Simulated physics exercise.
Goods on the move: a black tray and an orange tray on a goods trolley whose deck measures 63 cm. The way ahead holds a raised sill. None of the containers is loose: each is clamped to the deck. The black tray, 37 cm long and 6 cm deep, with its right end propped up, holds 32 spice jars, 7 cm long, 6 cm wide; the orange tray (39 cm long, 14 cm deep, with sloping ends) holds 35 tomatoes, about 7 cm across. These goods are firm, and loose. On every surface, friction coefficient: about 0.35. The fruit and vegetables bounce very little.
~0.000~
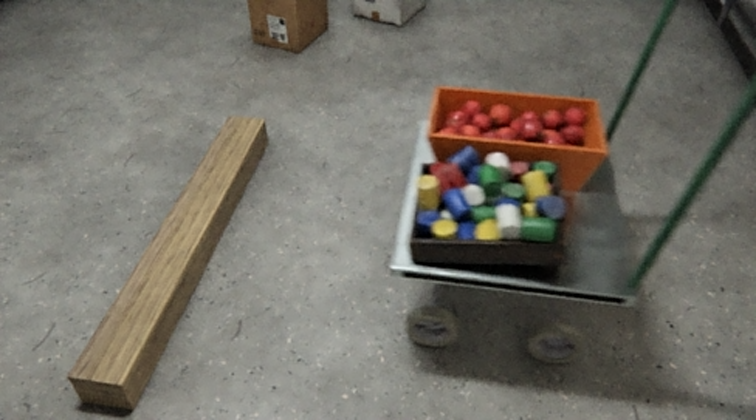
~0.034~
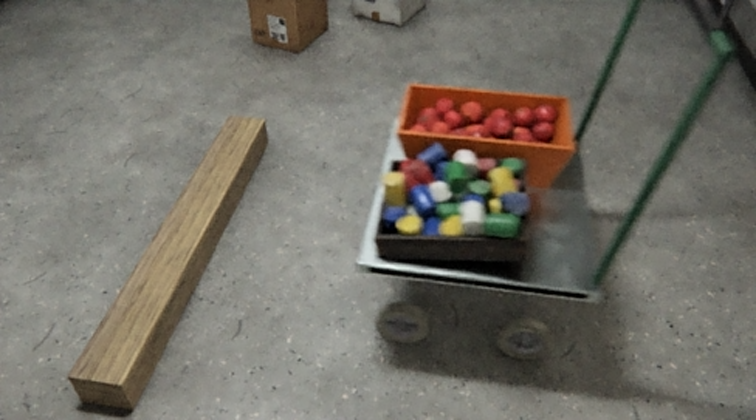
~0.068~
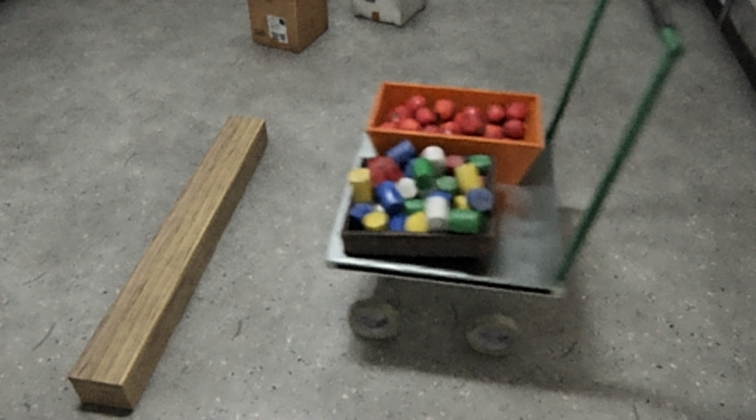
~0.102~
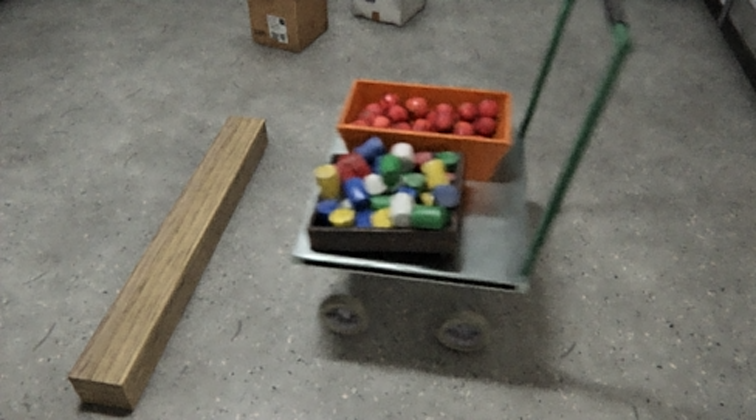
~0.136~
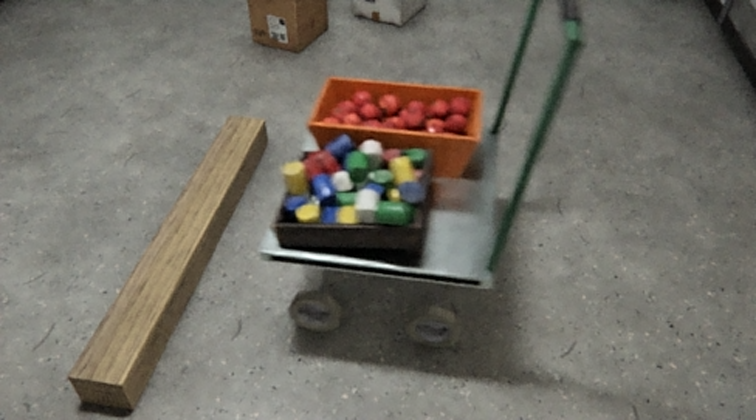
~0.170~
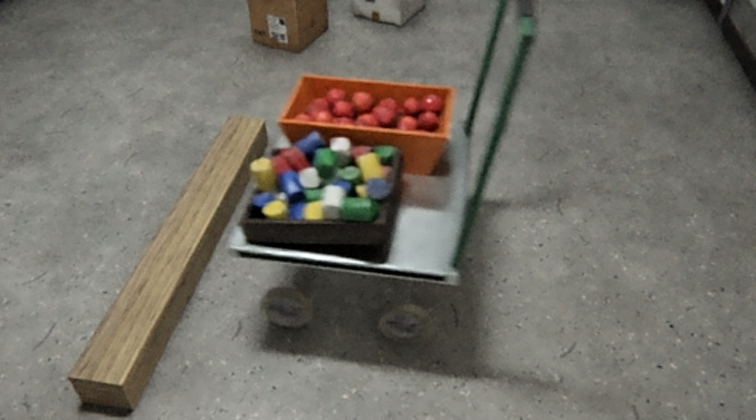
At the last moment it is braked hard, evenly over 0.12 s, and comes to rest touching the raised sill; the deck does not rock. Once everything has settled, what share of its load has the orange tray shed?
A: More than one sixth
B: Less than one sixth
Option B: Less than one sixth.
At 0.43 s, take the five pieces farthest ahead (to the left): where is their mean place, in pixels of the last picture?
Pixel (104, 141), give or take.
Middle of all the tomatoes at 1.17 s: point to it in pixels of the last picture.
In the last view, the centre sits near (273, 117).
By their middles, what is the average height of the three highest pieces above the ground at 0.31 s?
On average they sit about 56 cm high.
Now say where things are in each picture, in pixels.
In the first picture (each is followed by its nearest rim corner in this view), orange tray, (604, 151); black tray, (561, 242); 73 cm short of the stop; none out.
Orange tray, (571, 148); black tray, (523, 238); 64 cm short of the stop, in the second picture.
Orange tray, (539, 145); black tray, (486, 234); 55 cm short of the stop, in the third picture.
Orange tray, (507, 142); black tray, (450, 230); 46 cm short of the stop, in the fourth picture.
Orange tray, (476, 139); black tray, (414, 226); 37 cm short of the stop, in the fifth picture.
Orange tray, (445, 136); black tray, (379, 222); 28 cm short of the stop; none out, in the sixth picture.
After 0.21 s, the brake bites.
After 0.31 s, black tray 31 in, 1 out and orange tray 35 in, 0 out.
After 0.43 s, black tray 24 in, 8 out and orange tray 35 in, 0 out.
After 0.66 s, black tray 21 in, 11 out and orange tray 34 in, 1 out.
Outcome (at 1.17 s), black tray 20 in, 12 out and orange tray 34 in, 1 out. Asked share, 1 of 35, 3 per cent.
